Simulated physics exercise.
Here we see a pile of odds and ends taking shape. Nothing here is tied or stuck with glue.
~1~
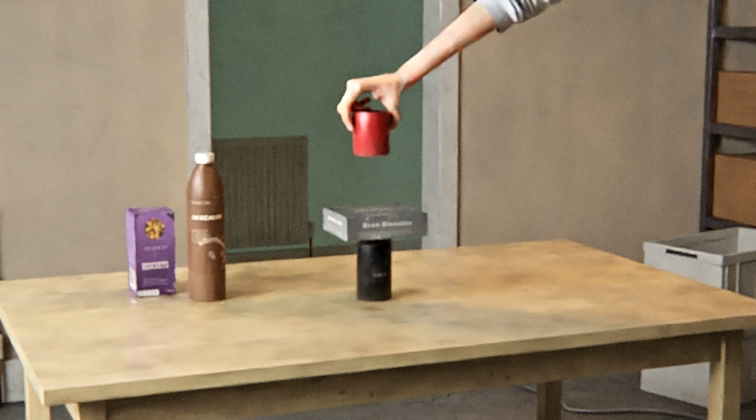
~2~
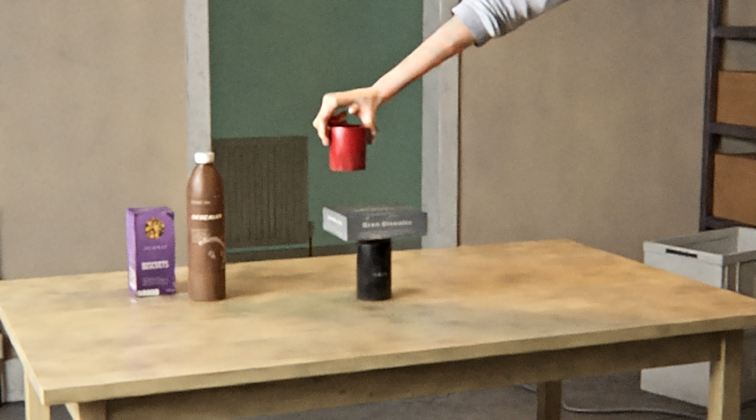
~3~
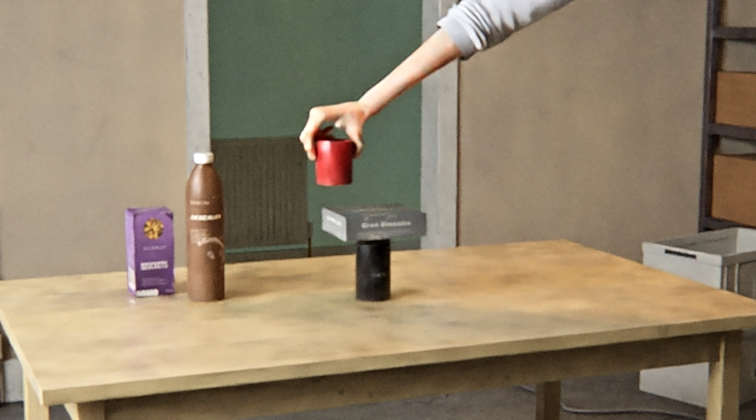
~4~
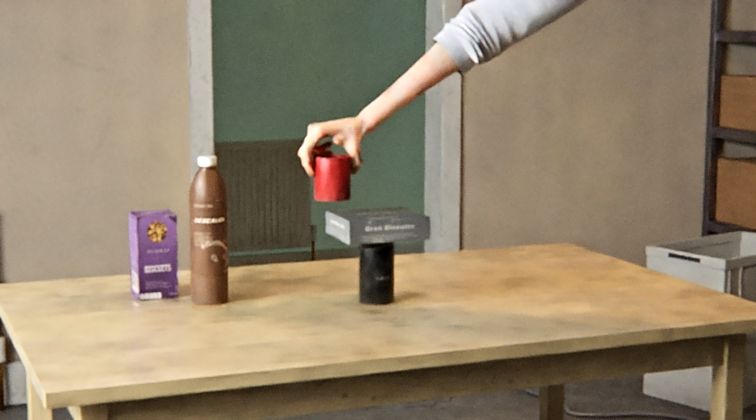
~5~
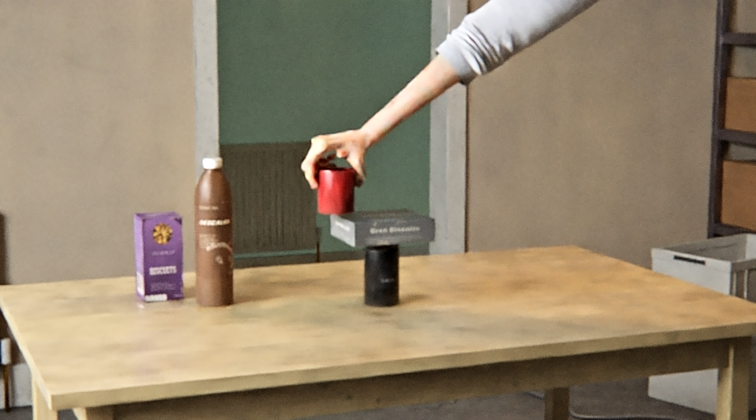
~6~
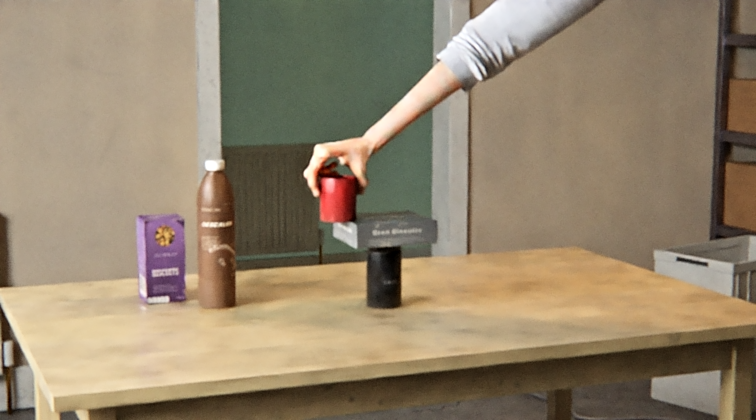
The clip shows a hand moving a red cup left and down, then setting it at the left end of a grey packet atop a black cylinder, still gripping it, while a purple box and brown bottle stand to the left.
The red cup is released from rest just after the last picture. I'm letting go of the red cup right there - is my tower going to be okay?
No, it will fall.
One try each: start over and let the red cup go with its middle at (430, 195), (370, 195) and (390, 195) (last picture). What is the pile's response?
The pile collapses in the first case, remains standing in the second case and remains standing in the third case.
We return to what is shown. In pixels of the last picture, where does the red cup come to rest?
The object winds up at approximately (322, 293).
Then, 0.30 s past the last view, red cup now fallen.
Then, 0.40 s past the last view, things are still on the move.
Then, 0.50 s past the last view, as before.
Finally, fallen, red cup; the other 4 still in place. Final places as the last picture's camera would see them, red cup near (322, 293). The pile gives way.
